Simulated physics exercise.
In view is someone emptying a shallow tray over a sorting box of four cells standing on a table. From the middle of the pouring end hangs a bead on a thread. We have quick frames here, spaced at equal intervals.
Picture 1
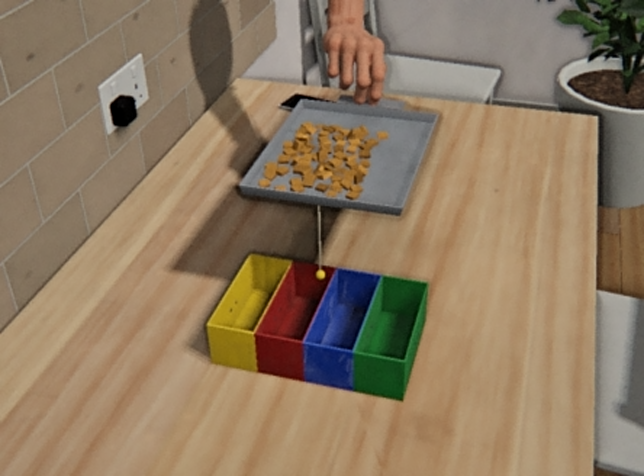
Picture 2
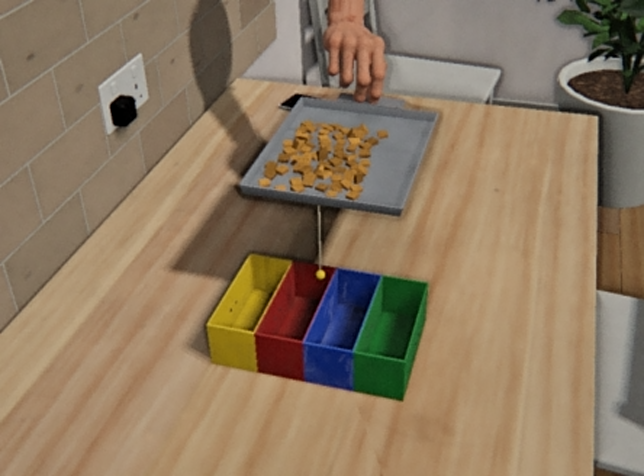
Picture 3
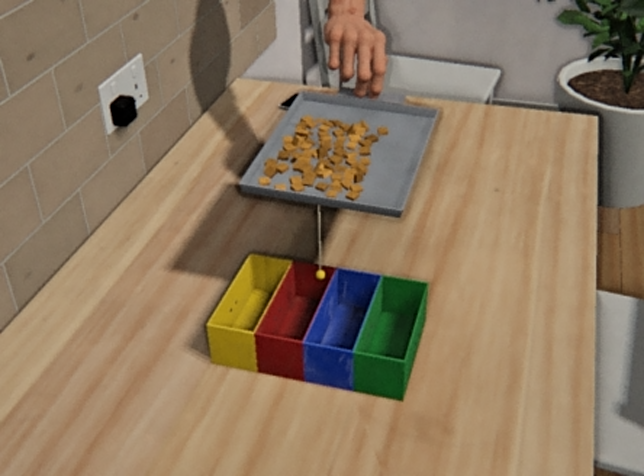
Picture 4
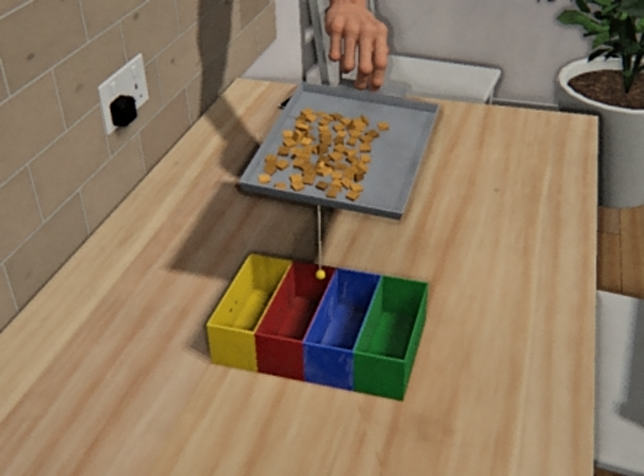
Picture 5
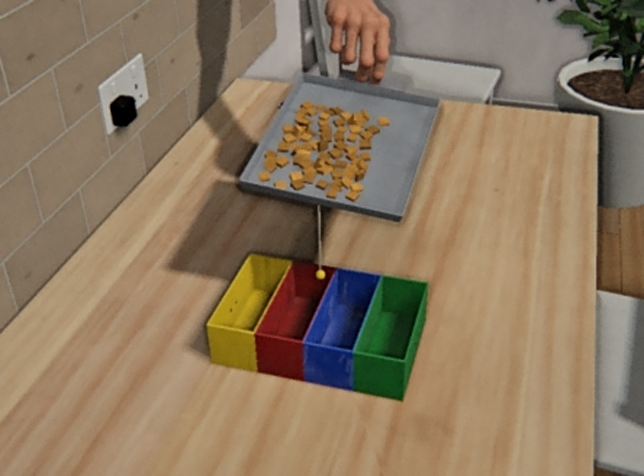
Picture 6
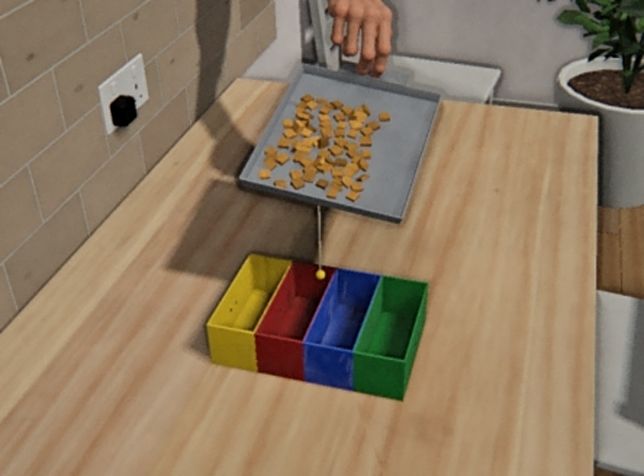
A hand slowly raising the back of a grey tray of cereal squares above a yellow, red, blue and green sorting box.
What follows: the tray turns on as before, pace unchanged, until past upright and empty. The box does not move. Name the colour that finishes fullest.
Green.
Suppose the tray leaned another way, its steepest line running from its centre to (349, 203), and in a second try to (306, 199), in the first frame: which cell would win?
First try: The blue cell; second try: That yellow cell.
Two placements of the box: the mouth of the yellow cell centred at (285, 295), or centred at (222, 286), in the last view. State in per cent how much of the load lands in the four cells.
First case: Some 100 %; second case: Some 50 %.
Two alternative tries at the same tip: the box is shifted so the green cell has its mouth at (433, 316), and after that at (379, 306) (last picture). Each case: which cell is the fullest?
In order of the tries: That blue cell and that green cell.
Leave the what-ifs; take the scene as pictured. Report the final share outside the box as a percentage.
Result: Near 0 % of the load.
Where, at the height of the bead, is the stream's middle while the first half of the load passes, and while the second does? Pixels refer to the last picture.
Earlier portion about (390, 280); later portion about (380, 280).
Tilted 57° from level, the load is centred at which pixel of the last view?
Check around (364, 183) in the last picture.
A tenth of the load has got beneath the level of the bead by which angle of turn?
It is at around 70 degrees by then.
Soon, tray tipped steeply; all on the tray.
A while on, tray tipped right over; about two thirds on the tray; about a quarter in the green cell; a small part in the blue cell; a stray few falling or outside the box.
Towards the end, tray tipped past a quarter turn; about two thirds in the green cell; about a third in the blue cell; a stray few in the red cell; a stray few falling or outside the box.
Finally, tray tipped past a quarter turn; about two thirds in the green cell; about a third in the blue cell; a stray few in the red cell; none in the yellow cell; a stray few outside the box.
